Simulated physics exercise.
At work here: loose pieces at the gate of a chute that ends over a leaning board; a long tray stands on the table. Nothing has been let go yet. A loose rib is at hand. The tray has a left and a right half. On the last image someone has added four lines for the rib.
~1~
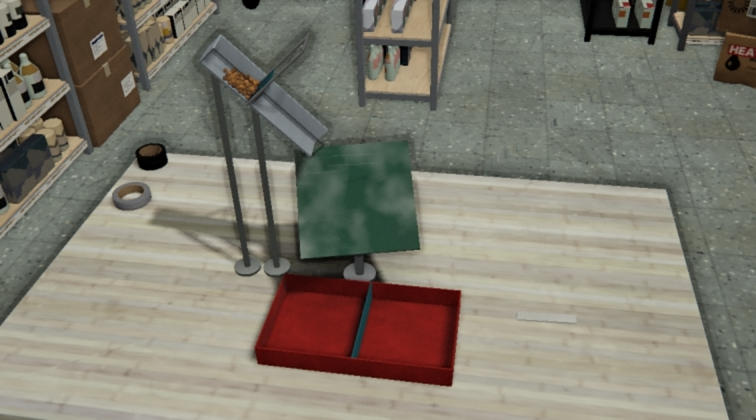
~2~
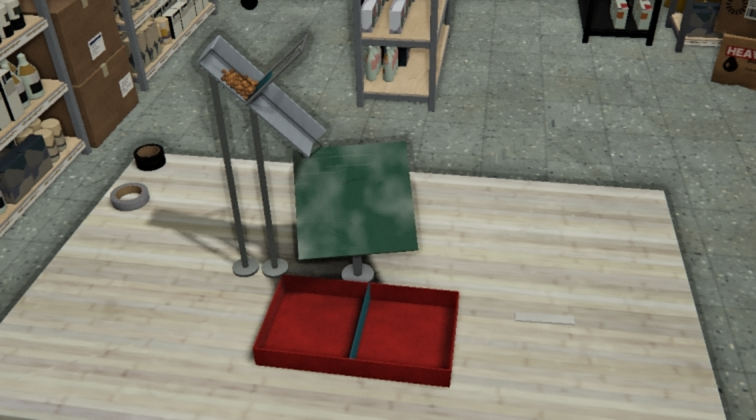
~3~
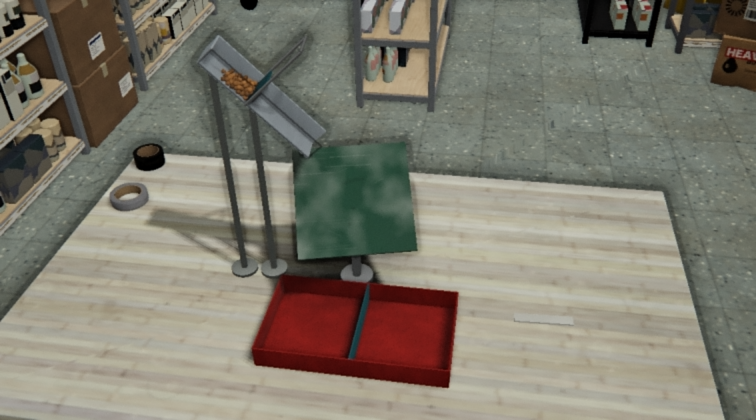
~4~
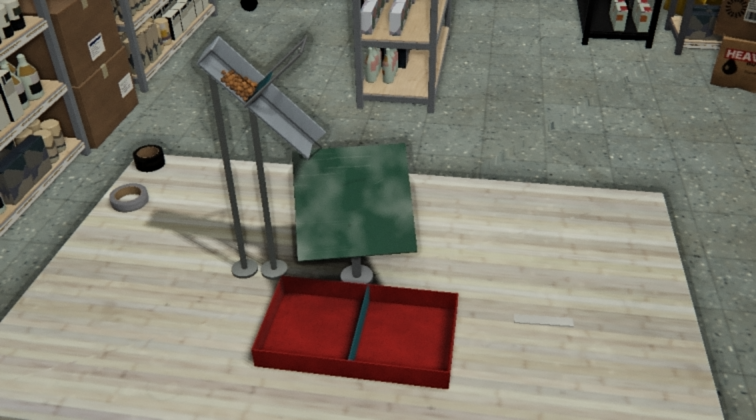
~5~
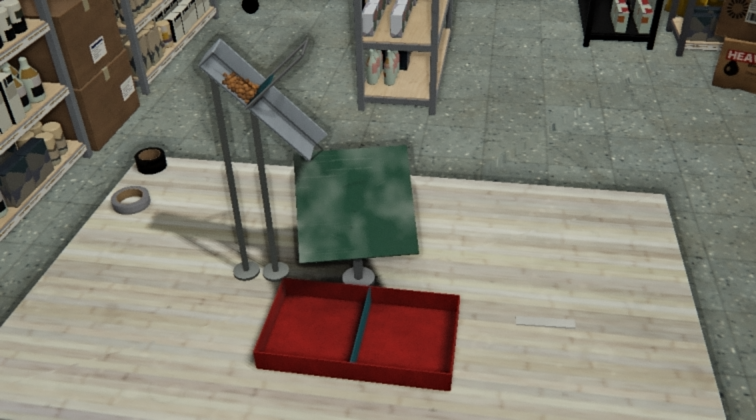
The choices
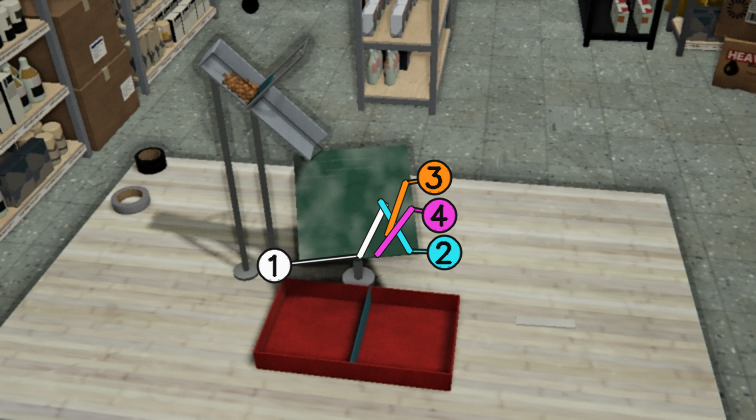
The footage shows small orange-brown pieces resting behind a gate in a raised grey chute above a tilted green board, with a divided red tray on a pale wooden table. Nothing moves apart from a slight shift of the view.
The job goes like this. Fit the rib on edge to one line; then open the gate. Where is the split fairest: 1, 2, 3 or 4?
Best: 4.
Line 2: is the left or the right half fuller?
More lands on the right.
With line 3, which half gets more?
More lands on the right.
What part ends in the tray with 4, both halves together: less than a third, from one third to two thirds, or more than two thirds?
It is more than two thirds.
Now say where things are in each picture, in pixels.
In the first frame, load behind the gate near (246, 82), roasted chickpeas; lip of the chute near (313, 150), sloping fairly steeply.
In the second frame, middle of the board near (354, 198), tilted fairly steeply; middle of its low edge near (359, 255); of its high edge near (349, 145).
In the third frame, front corners of the tray near (252, 348) and (449, 371); front end of its middle wall near (349, 359); gate still shut near (266, 80).
In the fourth frame, middle of the load near (244, 84); lip near (310, 152).
In the fifth frame, middle of the load near (245, 86); lip near (312, 154).
On the marked copy, line 1 from (385, 205) to (359, 255); line 2 from (380, 201) to (409, 251); line 3 from (405, 182) to (387, 234); line 4 from (411, 208) to (377, 254).
With 1, of what is caught, the bulk in the left half, a small share in the right.
With 2, of what is caught, a small share in the left half, all but a few in the right.
With 3, of what is caught, close to a quarter in the left half, the bulk in the right.
With 4, of what is caught, close to half in the left half, close to half in the right.
